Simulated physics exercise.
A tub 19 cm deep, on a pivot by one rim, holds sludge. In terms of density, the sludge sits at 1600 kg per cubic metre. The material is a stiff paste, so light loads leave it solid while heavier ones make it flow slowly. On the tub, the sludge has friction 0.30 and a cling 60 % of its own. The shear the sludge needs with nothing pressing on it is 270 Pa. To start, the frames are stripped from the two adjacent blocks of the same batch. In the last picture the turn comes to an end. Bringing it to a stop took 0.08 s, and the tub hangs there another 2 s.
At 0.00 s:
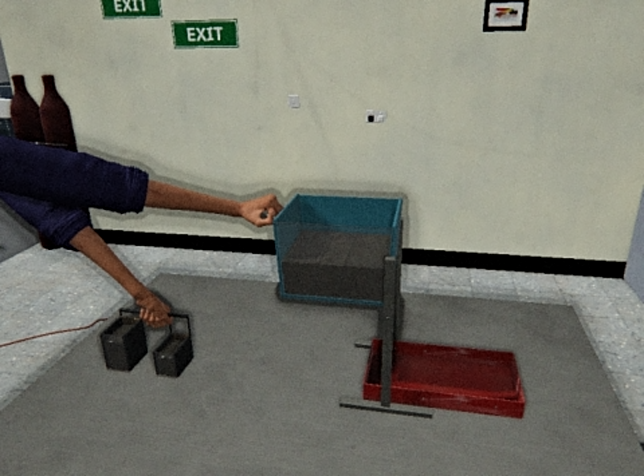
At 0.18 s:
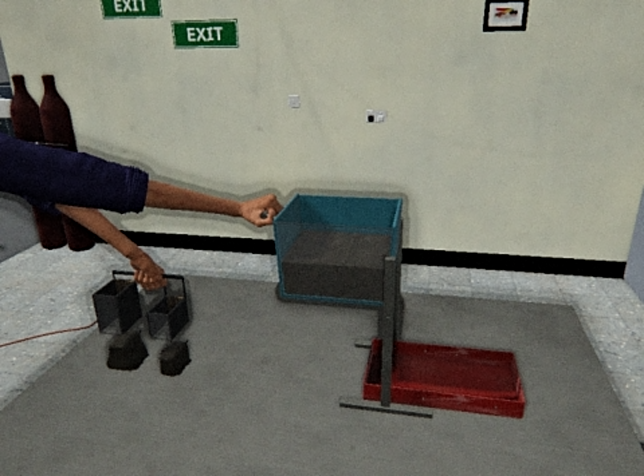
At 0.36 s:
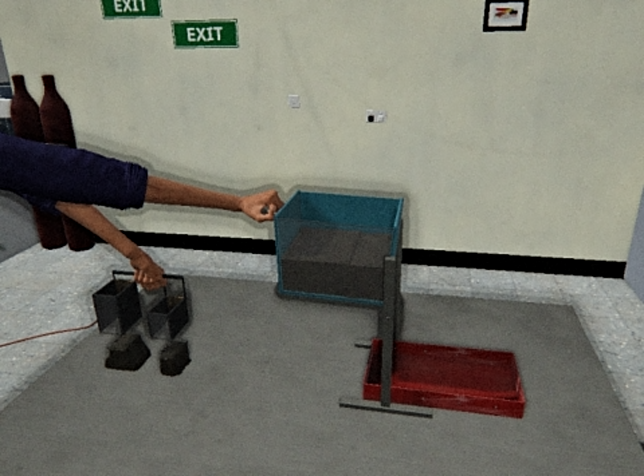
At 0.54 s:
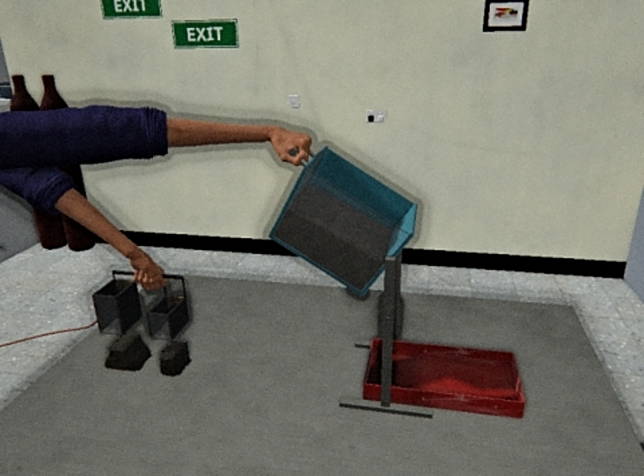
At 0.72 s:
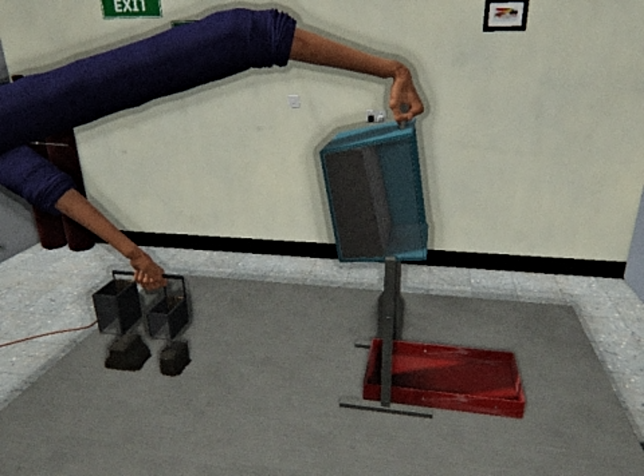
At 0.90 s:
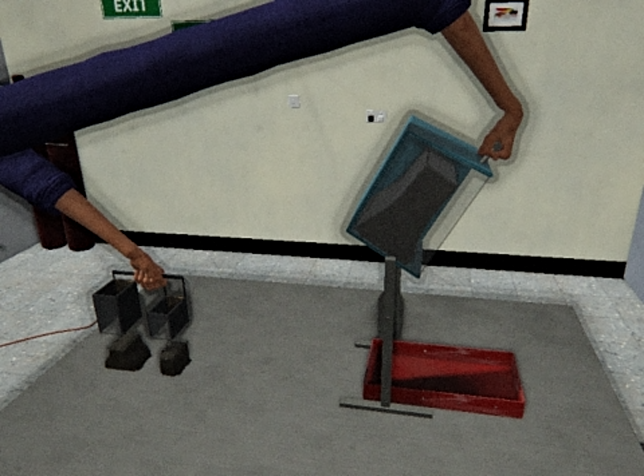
Two arms in dark blue sleeves reach in from the left of a pale-walled room, seen from a fixed, slightly raised view, with green exit signs behind. One hand lifts two grey moulds off two dark blocks that slump slightly, while the other holds a blue tub of dark sludge above a red tray. That hand then swings the tub up and over rightward on its stand, the sludge tilting inside.
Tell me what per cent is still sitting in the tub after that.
Roughly 0 % is still there.
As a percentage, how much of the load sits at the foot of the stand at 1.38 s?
Some 100 % has got all the way down.
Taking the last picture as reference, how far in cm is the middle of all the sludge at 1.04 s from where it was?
The distance comes to some 18 cm.
After 1.04 s, the tub is at 119 degrees and holds 25 %.
After 1.21 s, the tub is at 119 degrees and holds 0 %.
After 1.38 s, the tub is at 119 degrees and holds 0 %.
After 1.55 s, the tub is at 119 degrees and holds 0 %.
After 2.90 s, at the end, the tub is at 119 degrees and holds 0 %.
